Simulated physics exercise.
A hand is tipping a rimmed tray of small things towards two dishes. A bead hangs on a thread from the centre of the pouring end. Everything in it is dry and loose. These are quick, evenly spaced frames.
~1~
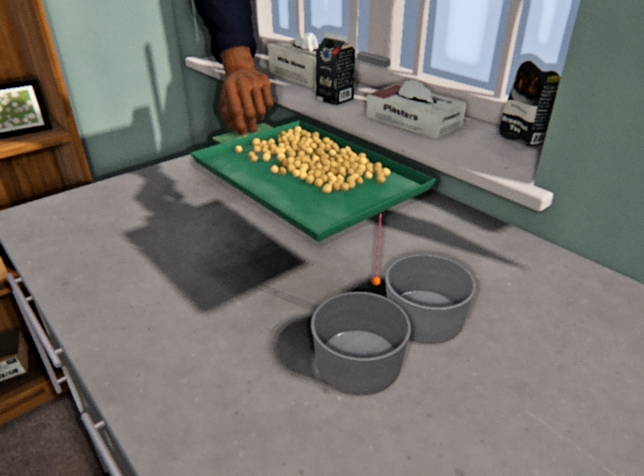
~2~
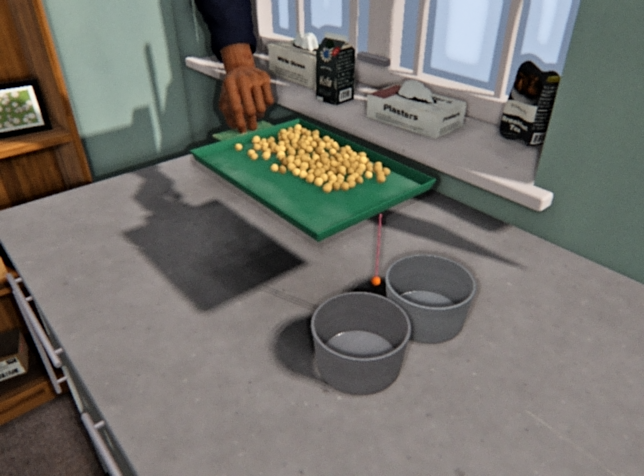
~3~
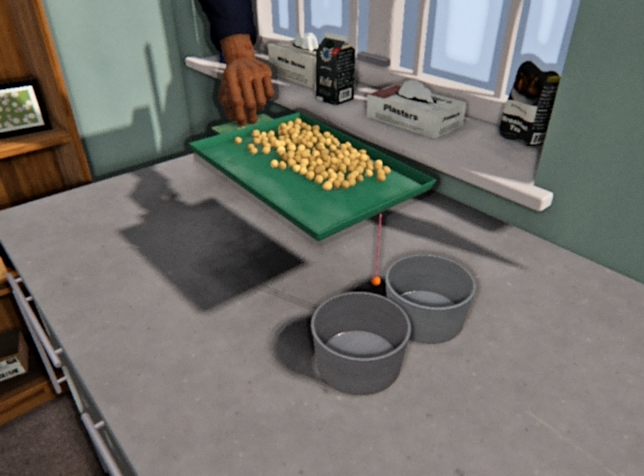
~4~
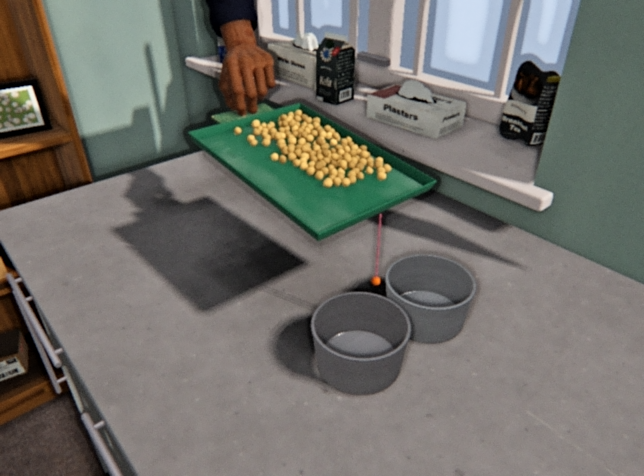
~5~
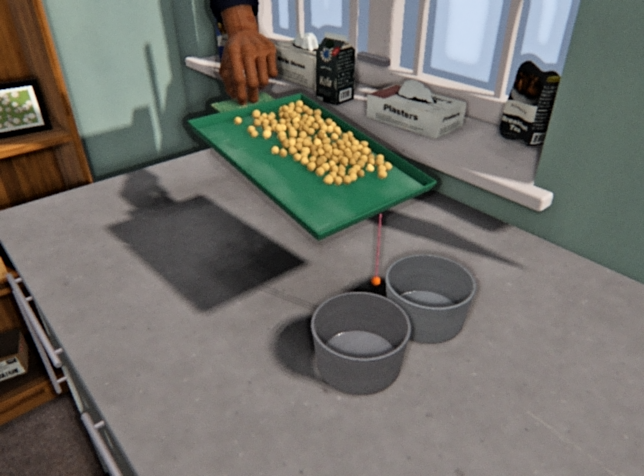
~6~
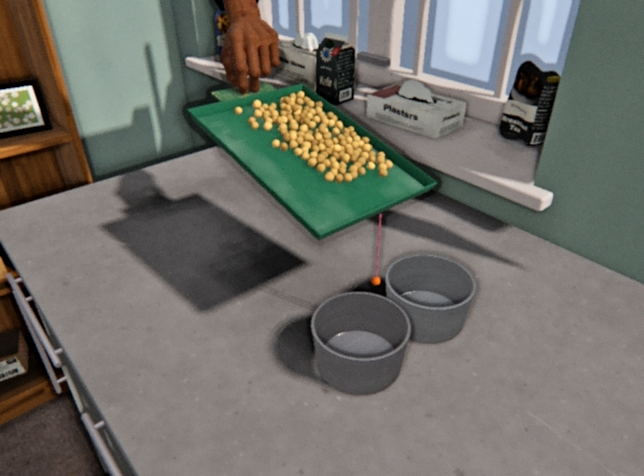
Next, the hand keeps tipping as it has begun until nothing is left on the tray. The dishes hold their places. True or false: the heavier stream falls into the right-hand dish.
True.
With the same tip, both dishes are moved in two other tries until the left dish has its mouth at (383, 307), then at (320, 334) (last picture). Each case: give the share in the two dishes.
Close to 80 %, followed by close to 50 %.
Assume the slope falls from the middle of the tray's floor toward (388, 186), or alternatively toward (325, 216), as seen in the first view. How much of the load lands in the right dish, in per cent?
That comes to 60 per cent the first time and 0 per cent the second.
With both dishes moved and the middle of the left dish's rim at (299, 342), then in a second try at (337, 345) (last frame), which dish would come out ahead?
The rightmost dish, then the rightmost dish.
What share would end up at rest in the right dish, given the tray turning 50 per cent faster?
About 60 in a hundred.
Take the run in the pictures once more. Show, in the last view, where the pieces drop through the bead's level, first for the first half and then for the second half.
I'd say around (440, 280) at first, then around (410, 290).
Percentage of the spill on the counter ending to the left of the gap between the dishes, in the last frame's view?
Share on the left: Near 10 %.
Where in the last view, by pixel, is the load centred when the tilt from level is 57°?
(391, 171).
Just after the last frame, tray tipped steeply; almost all on the tray; just a few in the air.
A moment on, tray tipped right over; roughly two thirds on the tray; just a few in the left dish; about a tenth in the right dish; just a few outside both; roughly a quarter in the air.
Further on, tray tipped past a quarter turn; roughly a quarter in the left dish; roughly two thirds in the right dish; about a tenth outside both.
When it is over, tray tipped past a quarter turn; roughly a quarter in the left dish; roughly two thirds in the right dish; about a tenth outside both.
